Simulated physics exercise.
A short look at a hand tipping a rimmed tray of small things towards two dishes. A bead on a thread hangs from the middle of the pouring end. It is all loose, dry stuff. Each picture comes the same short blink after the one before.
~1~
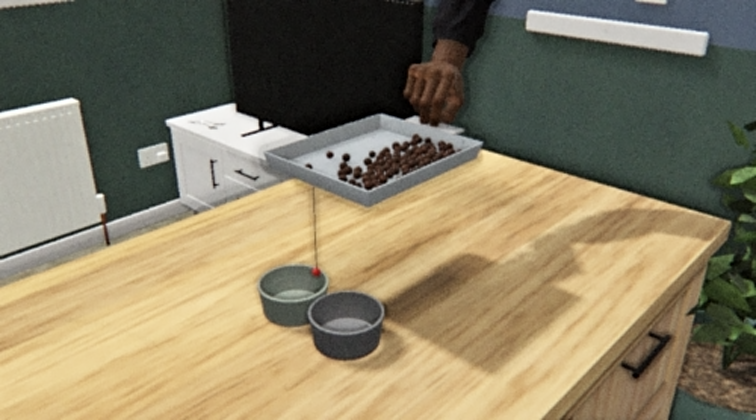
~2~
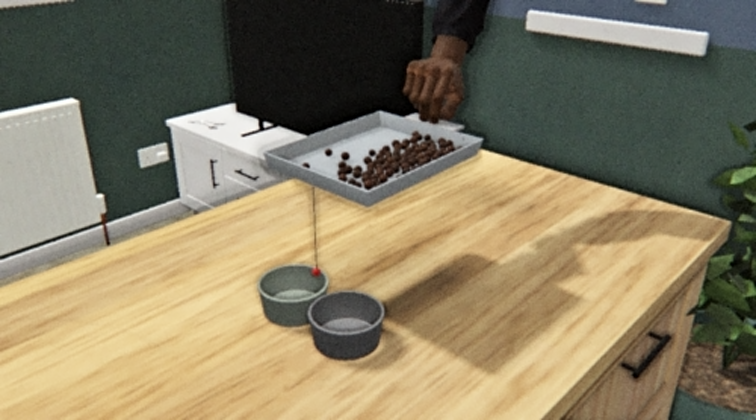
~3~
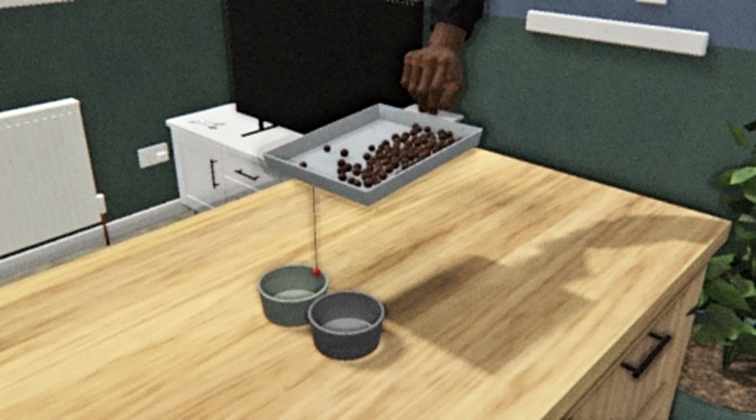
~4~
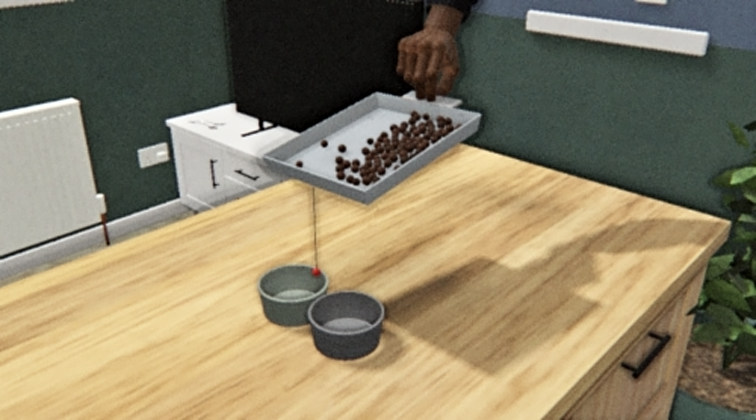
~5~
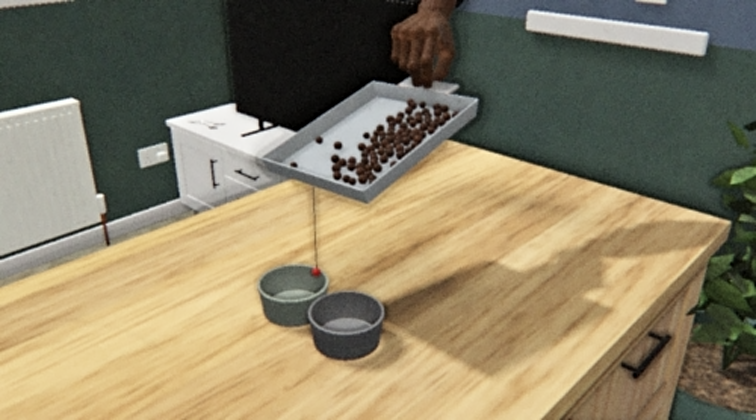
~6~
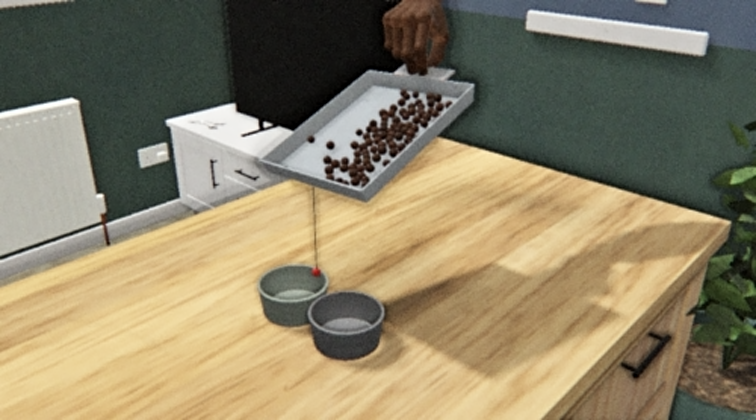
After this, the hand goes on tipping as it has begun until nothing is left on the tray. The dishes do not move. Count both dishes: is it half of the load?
They take less than half between them.
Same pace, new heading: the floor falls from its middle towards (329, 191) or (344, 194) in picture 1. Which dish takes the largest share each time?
In turn: The right dish; right.
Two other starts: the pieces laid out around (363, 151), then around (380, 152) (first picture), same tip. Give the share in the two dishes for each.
Near 30 % and 20 %.
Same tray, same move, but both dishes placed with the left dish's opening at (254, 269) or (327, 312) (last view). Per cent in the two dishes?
About 90 and 0 per cent.
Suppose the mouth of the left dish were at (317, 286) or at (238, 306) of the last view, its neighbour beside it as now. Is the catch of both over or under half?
In turn: Under half; below a half.
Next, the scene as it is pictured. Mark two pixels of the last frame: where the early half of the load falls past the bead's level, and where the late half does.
Around (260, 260) and then (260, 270).
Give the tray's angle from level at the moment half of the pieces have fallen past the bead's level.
At some 105 degrees.
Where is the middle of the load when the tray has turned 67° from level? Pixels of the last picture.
Roughly at (295, 171).
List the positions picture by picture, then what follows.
Corners of the pouring end at (268, 152) and (368, 190), level; middle of the load at (404, 162), chocolate balls; left dish at (267, 307); right dish at (320, 339); bead on its thread at (317, 272), in the first picture.
Corners of the pouring end at (268, 152) and (368, 189), level; middle of the load at (404, 161), in the second picture.
Corners of the pouring end at (267, 153) and (367, 189), tipped barely, lowest at the left corner; middle of the load at (404, 155), in the third picture.
Corners of the pouring end at (266, 155) and (365, 188), tipped a little, lowest at the left corner; middle of the load at (403, 147), in the fourth picture.
Corners of the pouring end at (265, 157) and (363, 188), tipped clearly, lowest at the left corner; middle of the load at (399, 140), a small part on the move, in the fifth picture.
Corners of the pouring end at (264, 159) and (361, 187), tipped clearly, lowest at the left corner; middle of the load at (392, 136), all on the move; left dish at (267, 307); right dish at (320, 339), in the sixth picture.
Soon, tray tipped steeply; most on the tray; a stray few outside both; a small part in the air.
A while on, tray tipped past a quarter turn; a small part on the tray; about a quarter in the left dish; about a third outside both; about a third in the air.
Towards the end, tray tipped past a quarter turn; about a third in the left dish; about two thirds outside both.
Finally, tray tipped past a quarter turn; none in the right dish; about a third in the left dish; about two thirds outside both.
